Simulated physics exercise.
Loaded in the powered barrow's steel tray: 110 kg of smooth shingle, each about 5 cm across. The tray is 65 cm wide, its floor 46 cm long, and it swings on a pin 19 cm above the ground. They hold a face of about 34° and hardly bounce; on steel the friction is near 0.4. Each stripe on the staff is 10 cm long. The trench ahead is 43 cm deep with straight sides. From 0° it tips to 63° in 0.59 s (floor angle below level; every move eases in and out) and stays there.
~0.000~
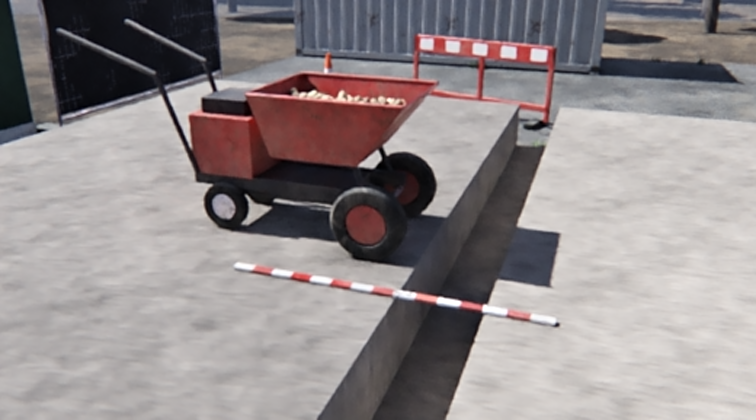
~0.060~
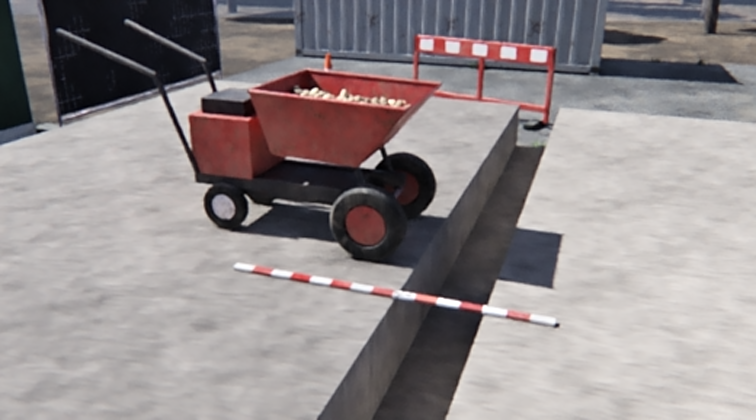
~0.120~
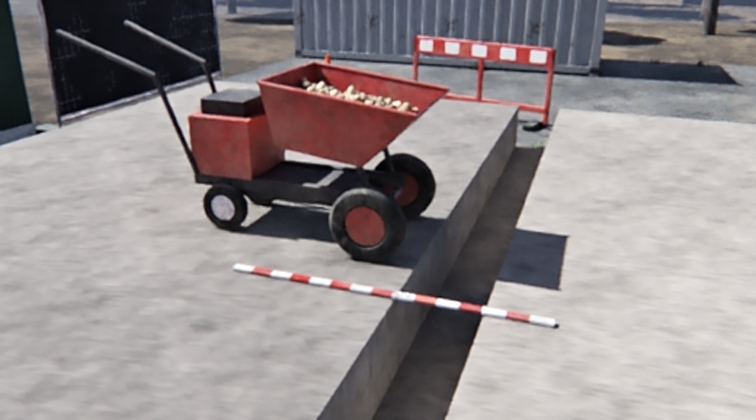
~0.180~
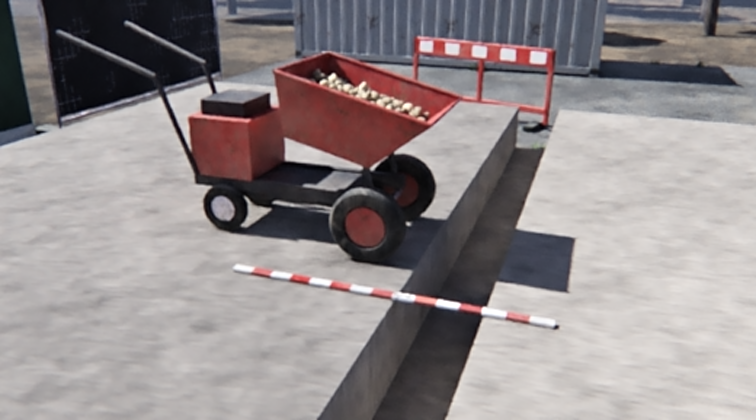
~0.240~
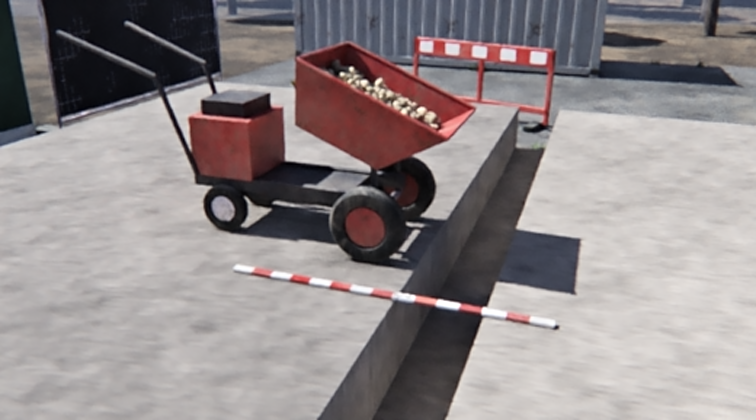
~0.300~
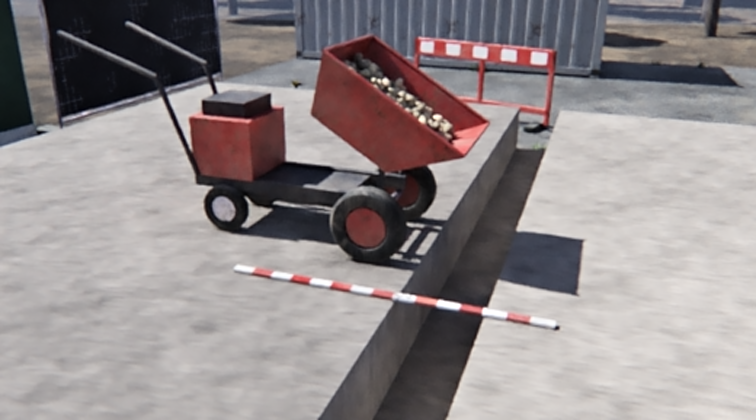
A red powered barrow stood beside a narrow trench with a striped staff lying nearby, and its tray of pale stones swung up at the back, slowly at first, until it slanted steeply down toward the right.
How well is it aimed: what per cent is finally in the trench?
About 16 per cent.
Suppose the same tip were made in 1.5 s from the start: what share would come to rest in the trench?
In that case some 25 per cent.
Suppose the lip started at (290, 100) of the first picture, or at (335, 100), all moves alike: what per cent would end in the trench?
Near 85 per cent from the first place, 70 from the second.
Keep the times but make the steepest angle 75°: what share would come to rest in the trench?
It would be near 5 per cent.
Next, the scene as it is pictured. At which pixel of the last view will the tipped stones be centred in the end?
Their middle is at about (565, 261).
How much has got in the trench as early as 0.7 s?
Some 0 per cent.
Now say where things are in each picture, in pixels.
In the first picture, lip at (402, 108), floor tilted 0°, highest stones at (339, 100).
In the second picture, lip at (406, 110), floor tilted 2°, highest stones at (323, 97); the stones move at 0.4 m/s on average.
In the third picture, the tray is at 7°, its lip at (416, 116); the top of the load is at (312, 89); the stones move at 0.9 m/s on average.
In the fourth picture, the tray is at 14°, its lip at (431, 126); the top of the load is at (324, 81); the stones move at 1.2 m/s on average.
In the fifth picture, the tray is at 23°, its lip at (448, 139); the top of the load is at (338, 71); the stones move at 1.4 m/s on average.
In the sixth picture, lip at (464, 157), floor tilted 32°, highest stones at (359, 64); the stones move at 1.5 m/s on average.
After 0.4 s the floor is at 53°; 100 % in the tray; the foremost stones are at (469, 173).
After 0.7 s the floor is at 63°; 85 % in the tray, 1 % in the trench, 14 % past the trench; the foremost stones are at (550, 227).
After 1.0 s the floor is at 63°; 31 % in the tray, 69 % past the trench; the foremost stones are at (722, 302).
After 3.0 s the floor is at 63°; 0 % in the tray, 16 % in the trench, 84 % past the trench; the foremost stones are past the picture's edge.
